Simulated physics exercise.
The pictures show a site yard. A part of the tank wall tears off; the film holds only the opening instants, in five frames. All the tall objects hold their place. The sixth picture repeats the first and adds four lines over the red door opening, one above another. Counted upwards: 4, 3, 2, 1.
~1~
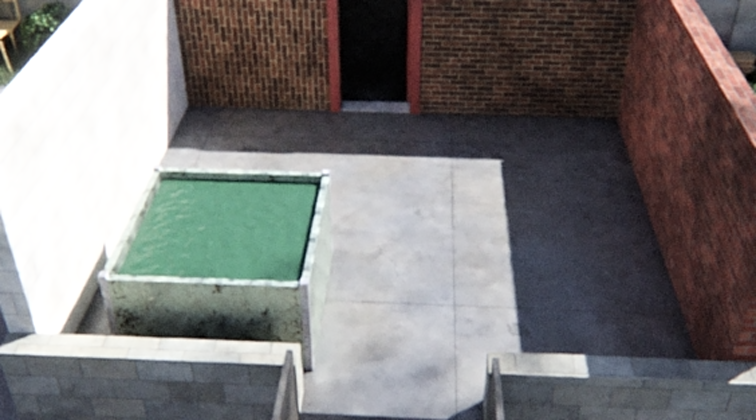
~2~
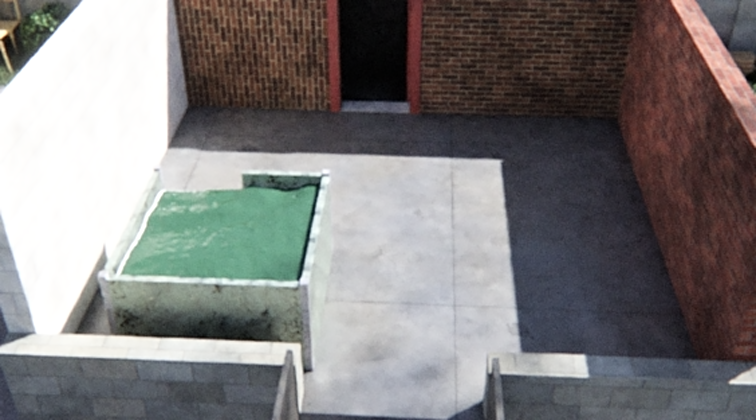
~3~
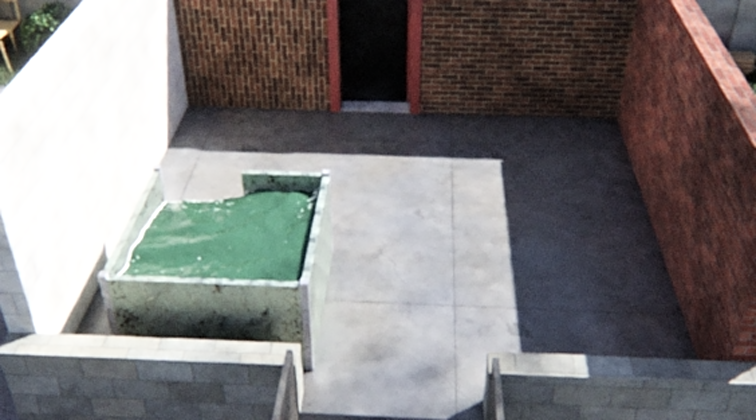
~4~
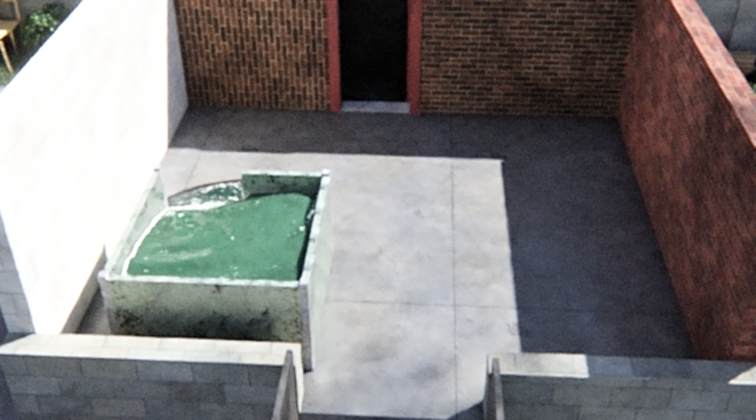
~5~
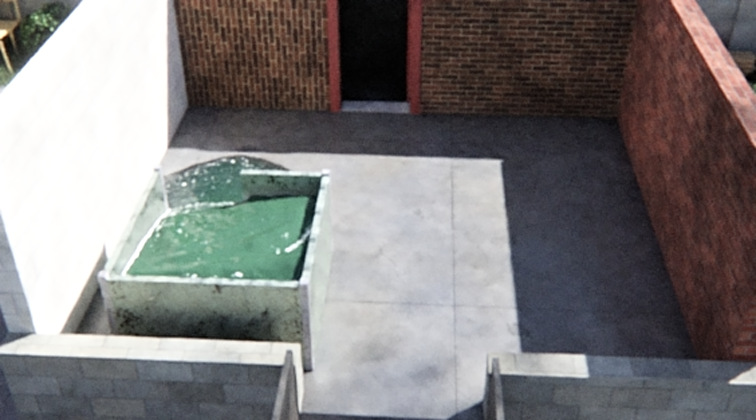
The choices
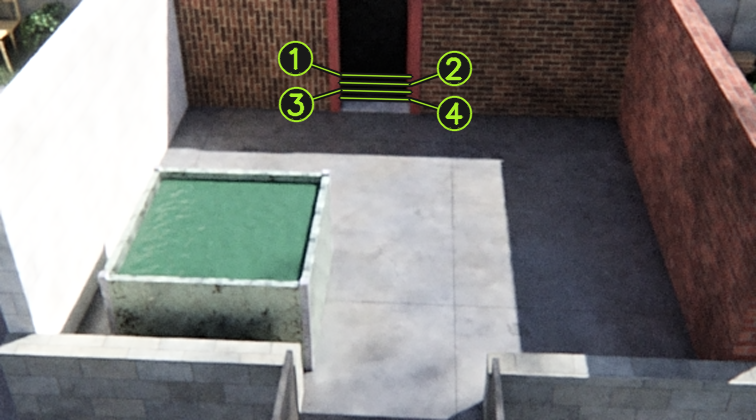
In a walled yard with a red doorway, green water sat still in a tank, then surged up inside it, dropped lower, and splashed out past the back edge, wetting the ground behind.
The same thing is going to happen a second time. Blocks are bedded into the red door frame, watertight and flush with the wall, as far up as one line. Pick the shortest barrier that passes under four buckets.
Line 4.
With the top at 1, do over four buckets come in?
No.
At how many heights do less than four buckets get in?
All of the four.
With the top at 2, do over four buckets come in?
No.
On the marked copy, 1 at (375, 75); 2 at (375, 83); 3 at (375, 91); 4 at (375, 98); from the bottom up 4, 3, 2, 1.
With 1, nothing gets over.
With 2, nothing gets over.
With 3, nothing gets over.
With 4, a splash gets over, under a bucket.
